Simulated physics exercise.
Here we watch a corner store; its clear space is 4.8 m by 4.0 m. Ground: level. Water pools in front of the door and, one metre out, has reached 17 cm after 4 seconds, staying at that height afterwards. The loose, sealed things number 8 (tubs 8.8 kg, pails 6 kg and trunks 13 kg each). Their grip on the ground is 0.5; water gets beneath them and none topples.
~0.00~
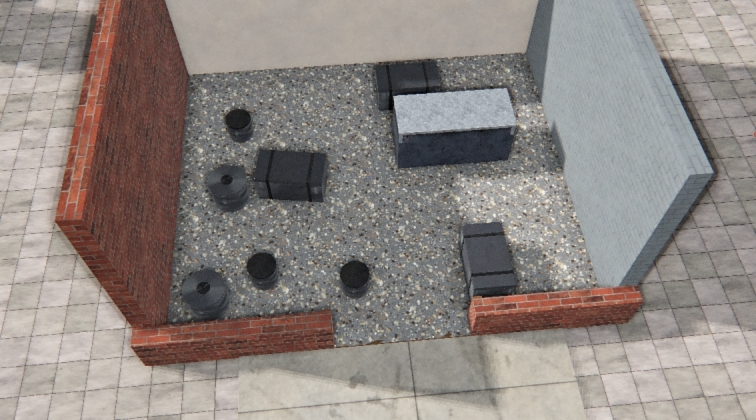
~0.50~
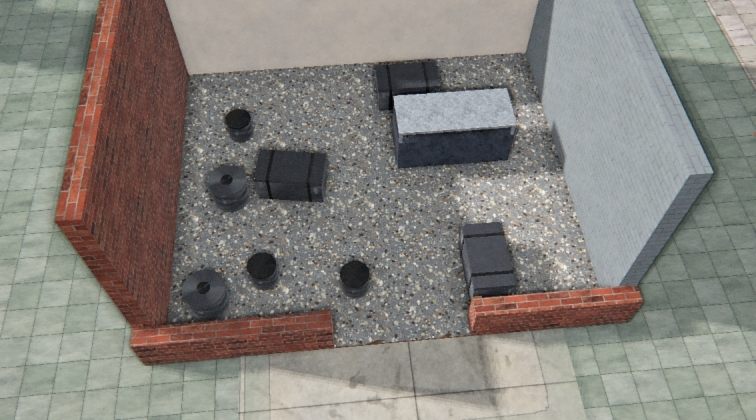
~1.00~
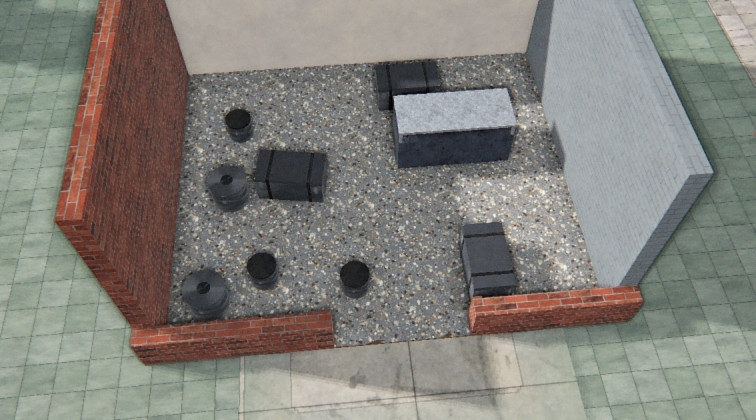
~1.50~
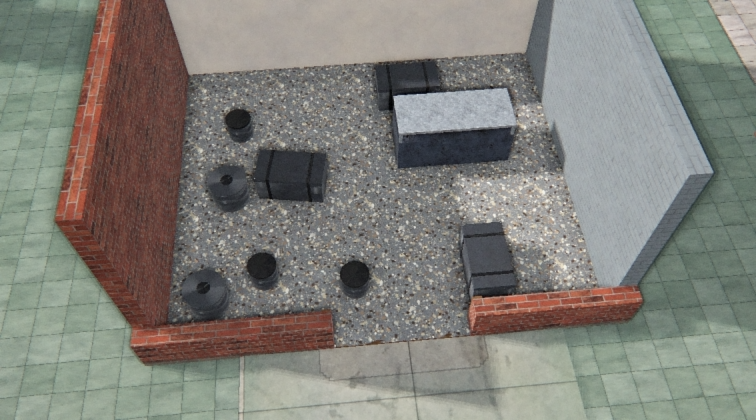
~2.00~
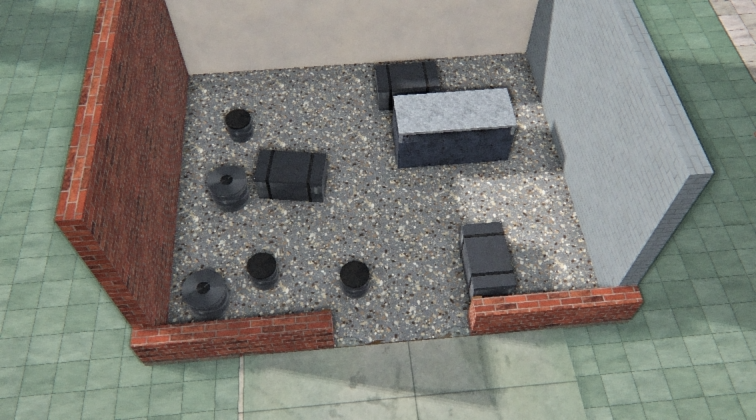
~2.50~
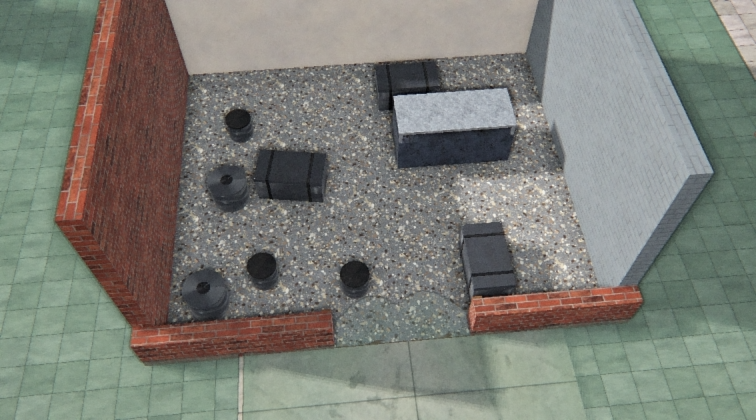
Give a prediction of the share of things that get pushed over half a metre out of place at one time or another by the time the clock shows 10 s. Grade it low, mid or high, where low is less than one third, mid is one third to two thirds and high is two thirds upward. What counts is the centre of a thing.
Grade: Low.
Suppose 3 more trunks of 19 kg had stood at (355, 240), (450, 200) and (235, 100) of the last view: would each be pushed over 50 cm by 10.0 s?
In turn: Beyond the mark, beyond the mark, within the mark.
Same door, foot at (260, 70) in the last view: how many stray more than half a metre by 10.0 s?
Then 7.
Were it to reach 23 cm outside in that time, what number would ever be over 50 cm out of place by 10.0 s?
That would give 5.
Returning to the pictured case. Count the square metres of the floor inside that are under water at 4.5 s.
Some 5.0 m2 of it.
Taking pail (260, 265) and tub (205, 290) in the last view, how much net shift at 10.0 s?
First 0 cm, then 0 cm.
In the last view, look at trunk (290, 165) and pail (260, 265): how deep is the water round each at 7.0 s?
Roughly 3 and 1 cm.
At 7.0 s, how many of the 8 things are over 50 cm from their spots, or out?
By that time the total stands at 1.
After 3.5 s 0 of 8 are over 50 cm from their spots; 0 afloat.
After 4.5 s 0 of 8 are over 50 cm from their spots; 0 afloat.
After 7.0 s 1 of 8 are over 50 cm from their spots; 0 afloat.
After 10.0 s 2 of 8 are over 50 cm from their spots, and 2 have been at some point; 3 afloat.
